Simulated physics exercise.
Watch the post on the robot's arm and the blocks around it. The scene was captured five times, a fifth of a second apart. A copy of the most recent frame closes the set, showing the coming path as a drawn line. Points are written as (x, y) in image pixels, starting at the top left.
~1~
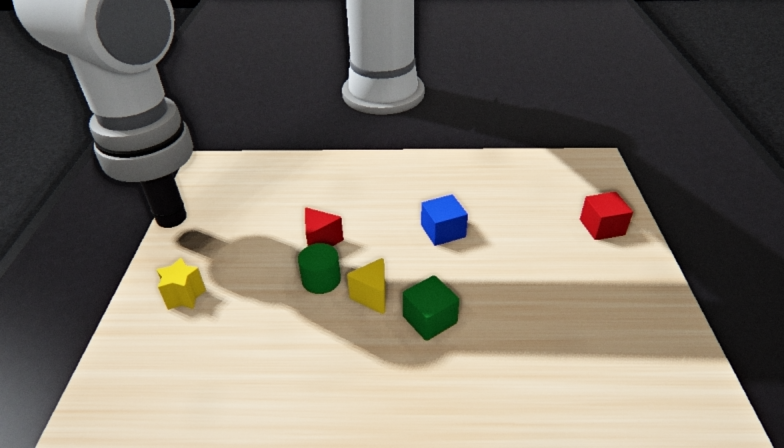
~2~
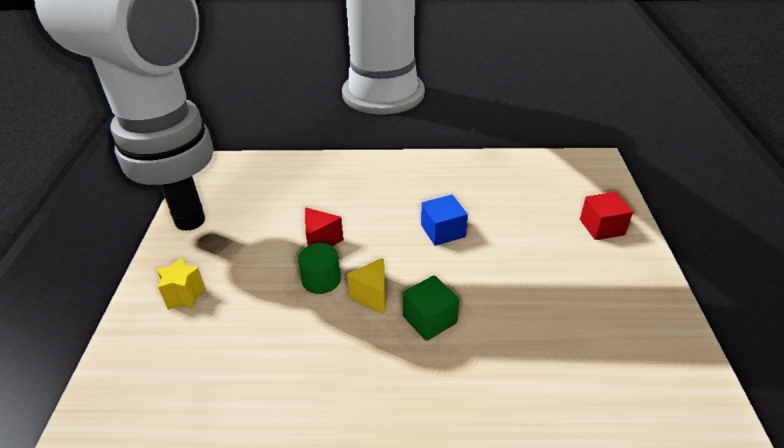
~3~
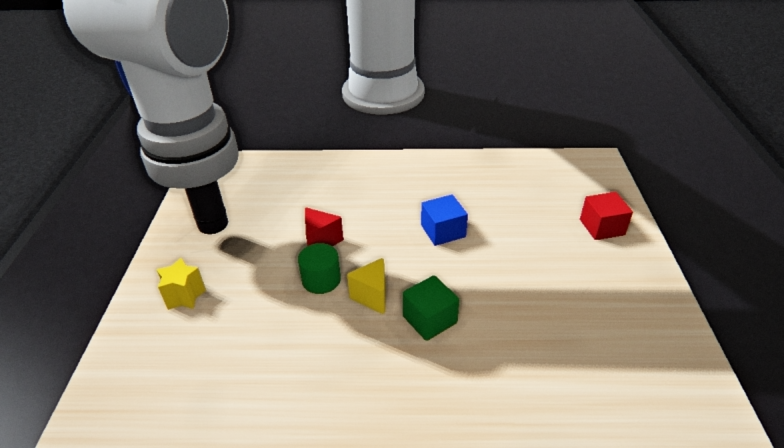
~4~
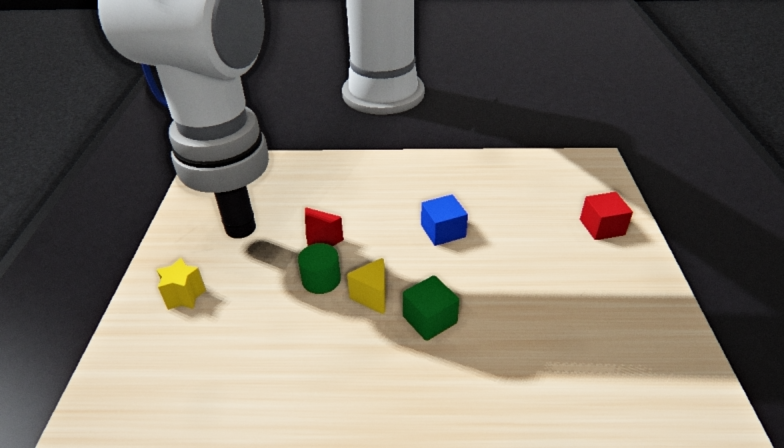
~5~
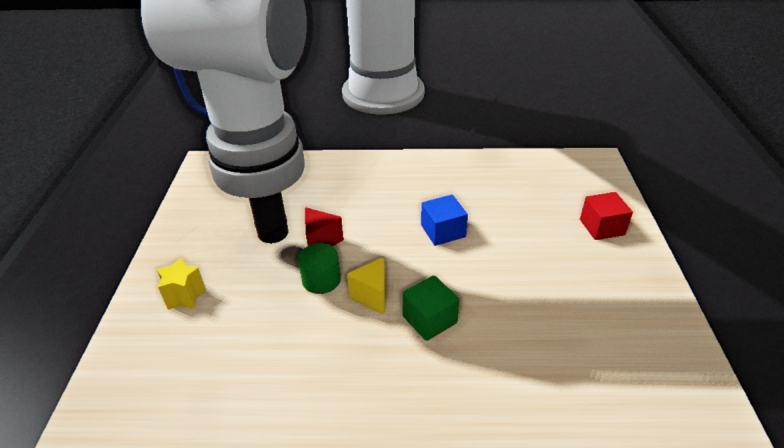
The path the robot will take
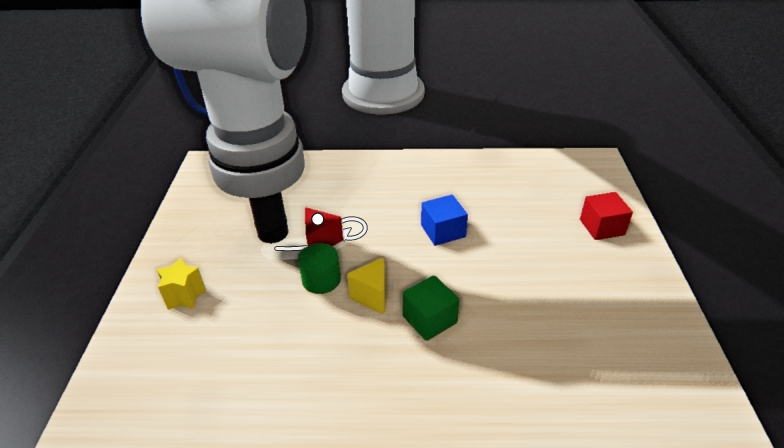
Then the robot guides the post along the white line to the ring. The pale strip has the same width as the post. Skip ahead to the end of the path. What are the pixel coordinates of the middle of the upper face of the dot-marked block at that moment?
The middle of the upper face of the dot-marked block will lie at about (375, 199) in the picture.
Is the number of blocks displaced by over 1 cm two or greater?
Final answer: No.
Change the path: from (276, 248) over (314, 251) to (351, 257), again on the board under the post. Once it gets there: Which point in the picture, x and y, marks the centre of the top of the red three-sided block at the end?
I'd say the red three-sided block ends with its top centre at (357, 215).
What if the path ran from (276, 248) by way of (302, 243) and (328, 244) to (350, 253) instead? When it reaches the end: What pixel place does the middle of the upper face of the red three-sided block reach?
Its top middle: (375, 221).
Drawn move, from (276, 248) over (304, 248) and (330, 241) to (351, 228); the dot is on the red three-sided block.
On the path given first. Halfway along, post at (315, 231); red three-sided block at (341, 214), turned 15° anticlockwise.
At the end, post at (349, 214); red three-sided block at (375, 199); green circle still.
